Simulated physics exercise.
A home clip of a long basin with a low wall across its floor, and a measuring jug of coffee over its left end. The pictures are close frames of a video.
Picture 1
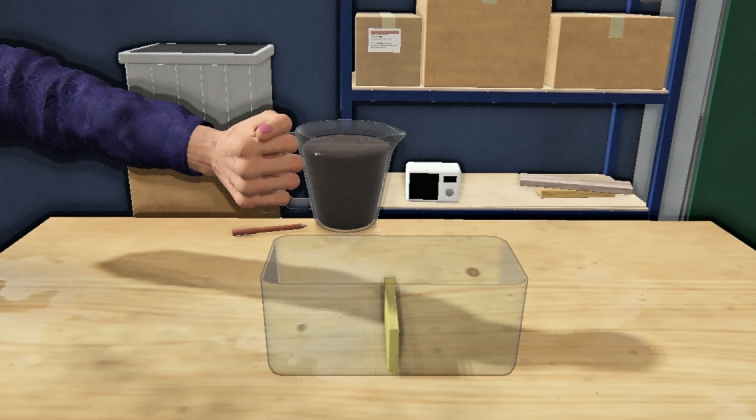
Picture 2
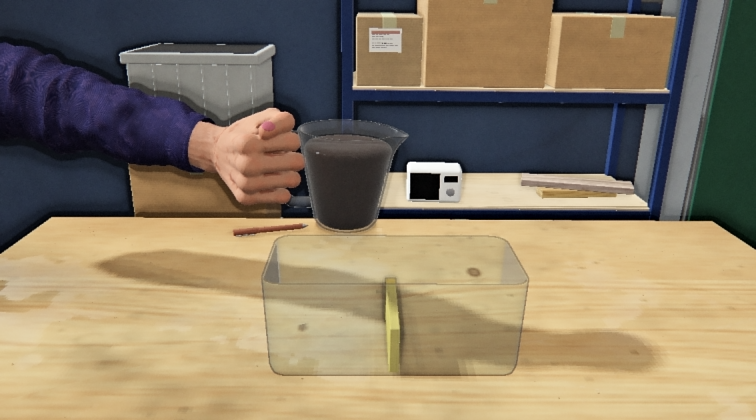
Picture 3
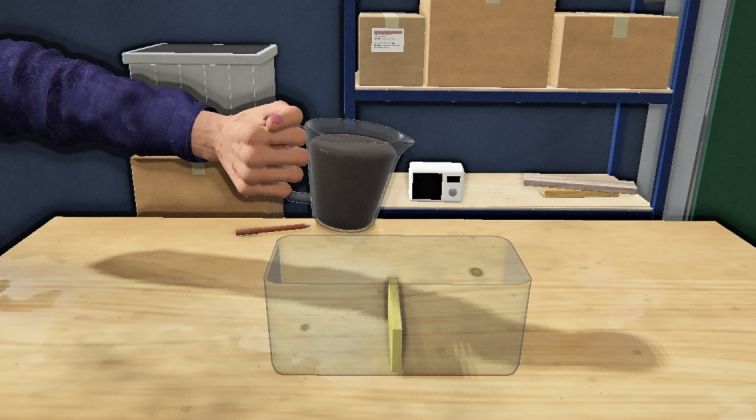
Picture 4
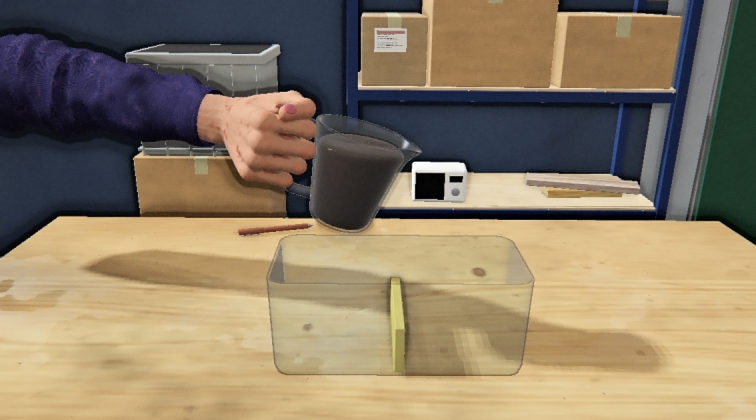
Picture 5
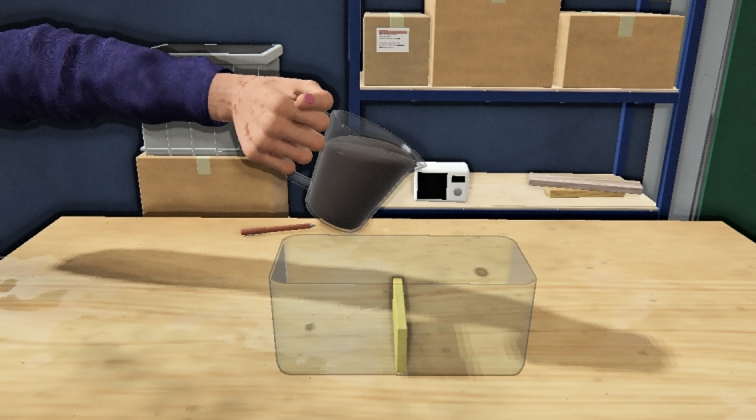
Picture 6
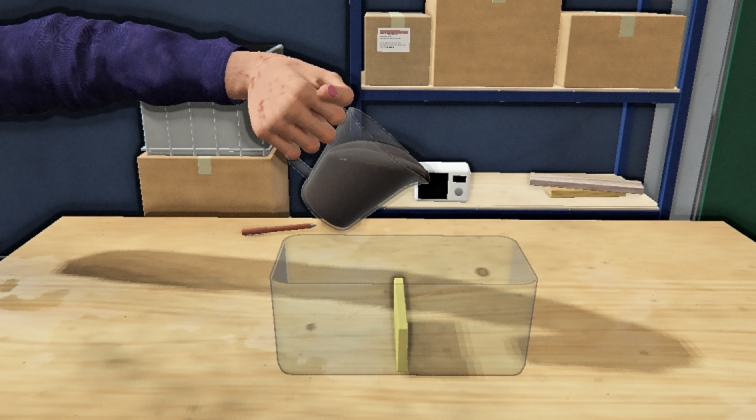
On a wooden workbench, a hand in a purple sleeve held a jug of dark liquid above a clear basin with a low yellow divider, then steadily tilted the jug to the right.
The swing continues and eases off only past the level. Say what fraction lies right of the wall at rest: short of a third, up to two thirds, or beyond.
The share right of the wall is more than two thirds.
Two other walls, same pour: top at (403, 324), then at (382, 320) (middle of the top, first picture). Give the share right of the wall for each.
First some 70, then 85 per cent.
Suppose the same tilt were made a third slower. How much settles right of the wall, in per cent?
Roughly 95 in a hundred.
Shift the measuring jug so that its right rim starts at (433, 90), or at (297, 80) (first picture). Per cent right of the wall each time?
About 85 and 5 per cent.
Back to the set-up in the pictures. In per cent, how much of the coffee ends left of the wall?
Roughly 10 in a hundred.
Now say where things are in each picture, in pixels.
In the first frame, tilt 0°; pouring edge (406, 132); surface from (302, 143) to (391, 145); the long basin's rim runs from (269, 259) to (516, 260); the wall's top is at (392, 303).
In the second frame, tilt 2°; pouring edge (408, 134); surface from (304, 142) to (393, 145).
In the third frame, tilt 7°; pouring edge (414, 140); surface from (310, 139) to (398, 147).
In the fourth frame, tilt 16°; pouring edge (422, 150); surface from (318, 137) to (405, 151).
In the fifth frame, tilt 28°; pouring edge (428, 164); surface from (322, 148) to (417, 157).
In the sixth frame, tilt 41°; pouring edge (429, 181); surface from (318, 162) to (420, 166); 1 per cent is over the edge.
A moment on, the measuring jug is tipped right over and 28 per cent is still to pour, 1 is left of the wall and 57 right of it.
Next, the measuring jug is tipped right over and 1 per cent is still to pour, 7 is left of the wall and 83 right of it.
Then the measuring jug is tipped right over and 0 per cent is still to pour, 9 is left of the wall and 86 right of it.
Later the measuring jug is tipped right over and 0 per cent is still to pour, 9 is left of the wall and 86 right of it.
Finally, 9 per cent lies left of the wall, 86 right of it and 5 outside.
